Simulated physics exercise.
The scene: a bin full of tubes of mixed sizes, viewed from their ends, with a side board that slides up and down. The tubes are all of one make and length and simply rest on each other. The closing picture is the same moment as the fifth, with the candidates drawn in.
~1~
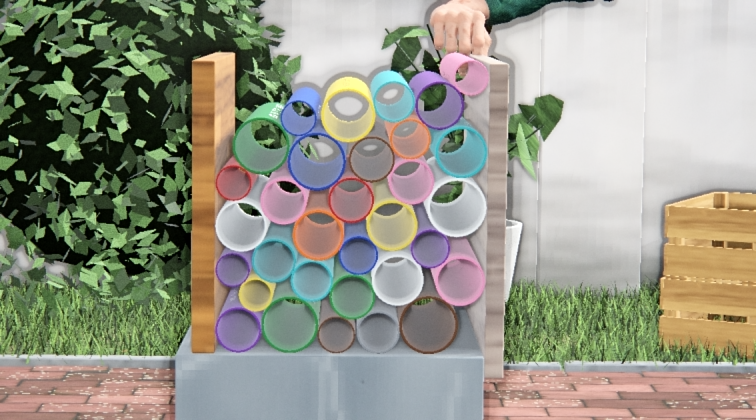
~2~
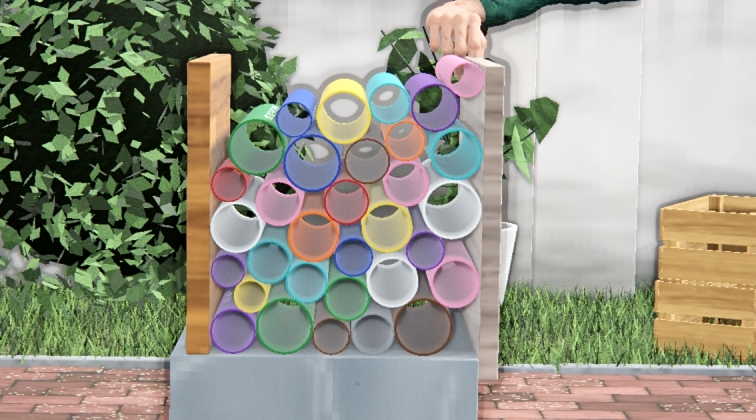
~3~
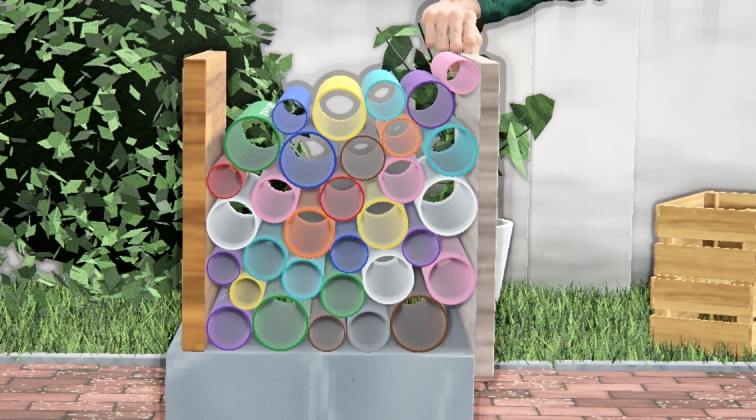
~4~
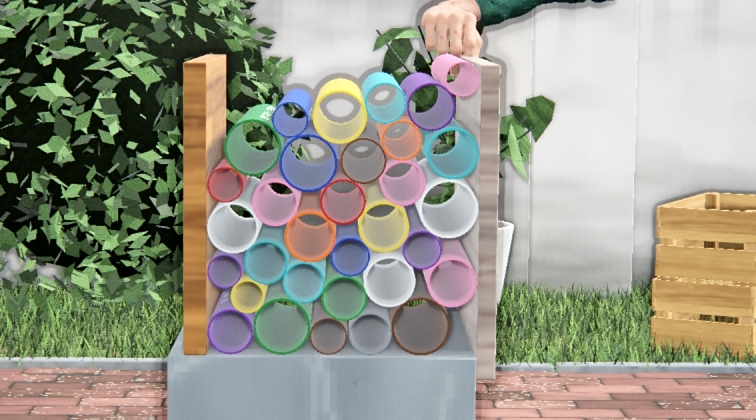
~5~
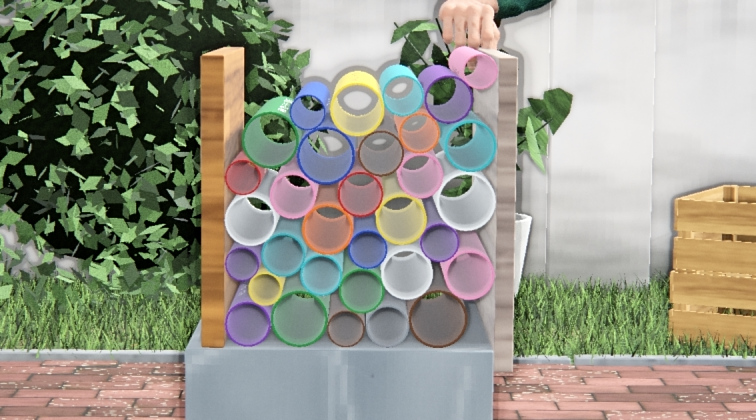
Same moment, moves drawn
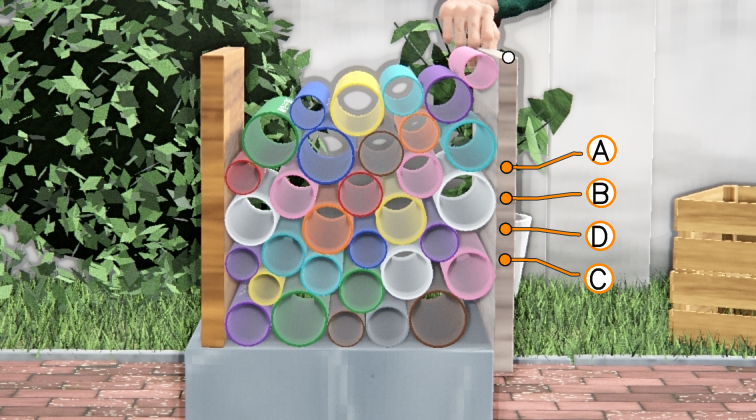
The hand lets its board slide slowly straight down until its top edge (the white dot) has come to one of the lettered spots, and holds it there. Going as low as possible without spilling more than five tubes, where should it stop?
At most to D.
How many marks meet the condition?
The number is three.
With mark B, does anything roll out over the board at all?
At B: Yes.
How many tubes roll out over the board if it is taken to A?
It comes to one.
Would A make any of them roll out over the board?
Yes, at A.
On the copy, A at (507, 167); B at (506, 198); C at (505, 260); D at (506, 229); the white dot at (509, 57).
On D. First, top of the board (496, 139).
Then, top of the board (495, 227).
Finally, top of the board (495, 228), five out over the board.
By contrast, A one out over the board; B two out over the board; C more than five out over the board.
